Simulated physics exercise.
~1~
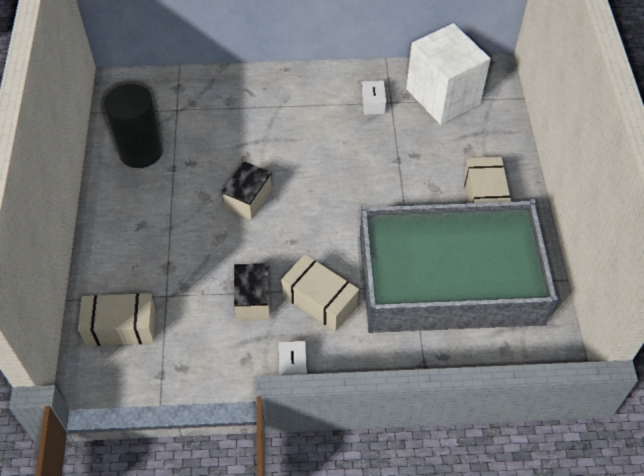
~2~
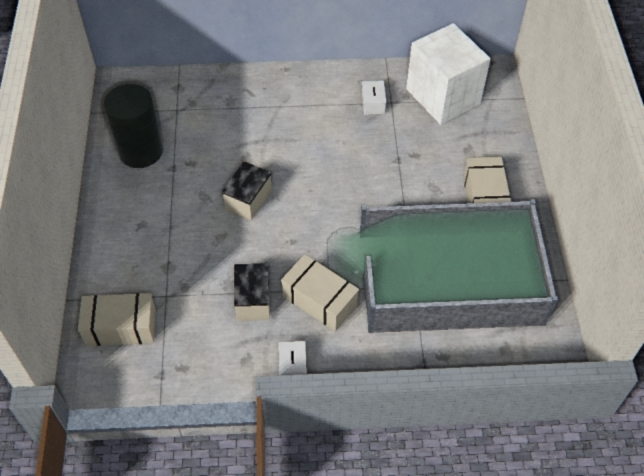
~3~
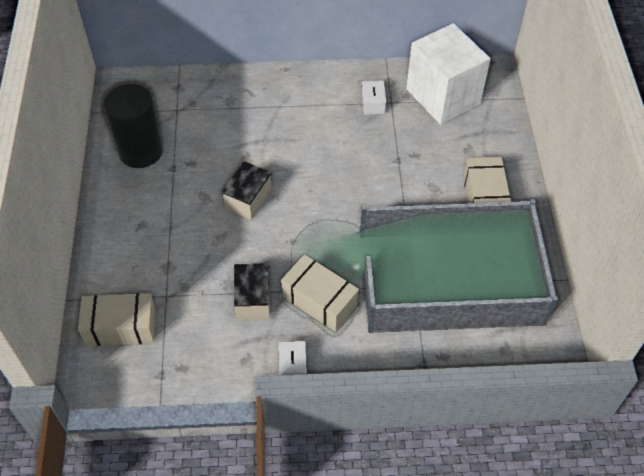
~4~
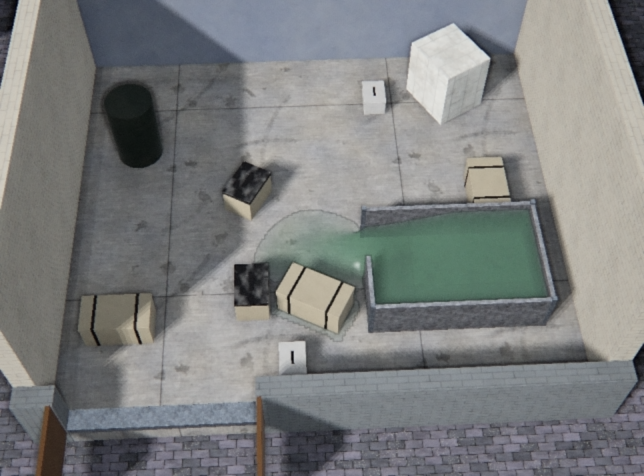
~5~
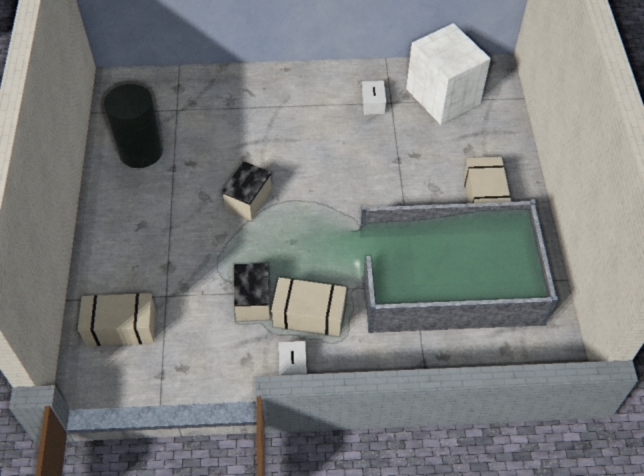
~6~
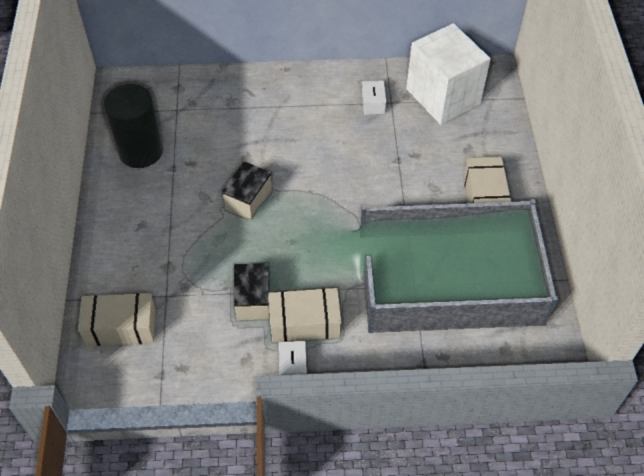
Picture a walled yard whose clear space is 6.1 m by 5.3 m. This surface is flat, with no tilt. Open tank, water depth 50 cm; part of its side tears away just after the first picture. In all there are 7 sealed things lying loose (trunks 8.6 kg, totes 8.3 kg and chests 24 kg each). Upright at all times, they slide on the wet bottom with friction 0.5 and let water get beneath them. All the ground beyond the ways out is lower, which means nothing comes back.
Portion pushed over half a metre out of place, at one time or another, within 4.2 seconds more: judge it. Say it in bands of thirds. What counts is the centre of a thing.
It reaches a third but not two thirds.
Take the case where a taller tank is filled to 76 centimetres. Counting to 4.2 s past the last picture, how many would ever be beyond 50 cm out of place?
4.
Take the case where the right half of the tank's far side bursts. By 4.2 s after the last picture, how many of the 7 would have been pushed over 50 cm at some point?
That would give 2.
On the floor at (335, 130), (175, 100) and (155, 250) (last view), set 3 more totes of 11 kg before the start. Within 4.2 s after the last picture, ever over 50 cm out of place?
Within it, within it, beyond it.
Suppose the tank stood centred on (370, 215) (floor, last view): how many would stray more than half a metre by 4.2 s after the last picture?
In that case 2 of them.
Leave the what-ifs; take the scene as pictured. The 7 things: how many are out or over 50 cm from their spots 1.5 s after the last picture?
It comes to 2.
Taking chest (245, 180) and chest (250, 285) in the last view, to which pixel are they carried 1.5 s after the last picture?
Somewhere around (205, 161) and (179, 304).
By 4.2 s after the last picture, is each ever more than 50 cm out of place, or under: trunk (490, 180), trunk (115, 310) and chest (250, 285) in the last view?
In order: Not as far, farther and farther.
Then, 0.4 s after the last picture 0 of 7 are over 50 cm from their spots; 0 afloat.
Then, 1.5 s after the last picture 2 of 7 are over 50 cm from their spots; 0 afloat.
Then, 2.8 s after the last picture 2 of 7 are over 50 cm from their spots; 0 afloat.
Then, 4.2 s after the last picture 3 of 7 are over 50 cm from their spots, and 3 have been at some point; 1 afloat.
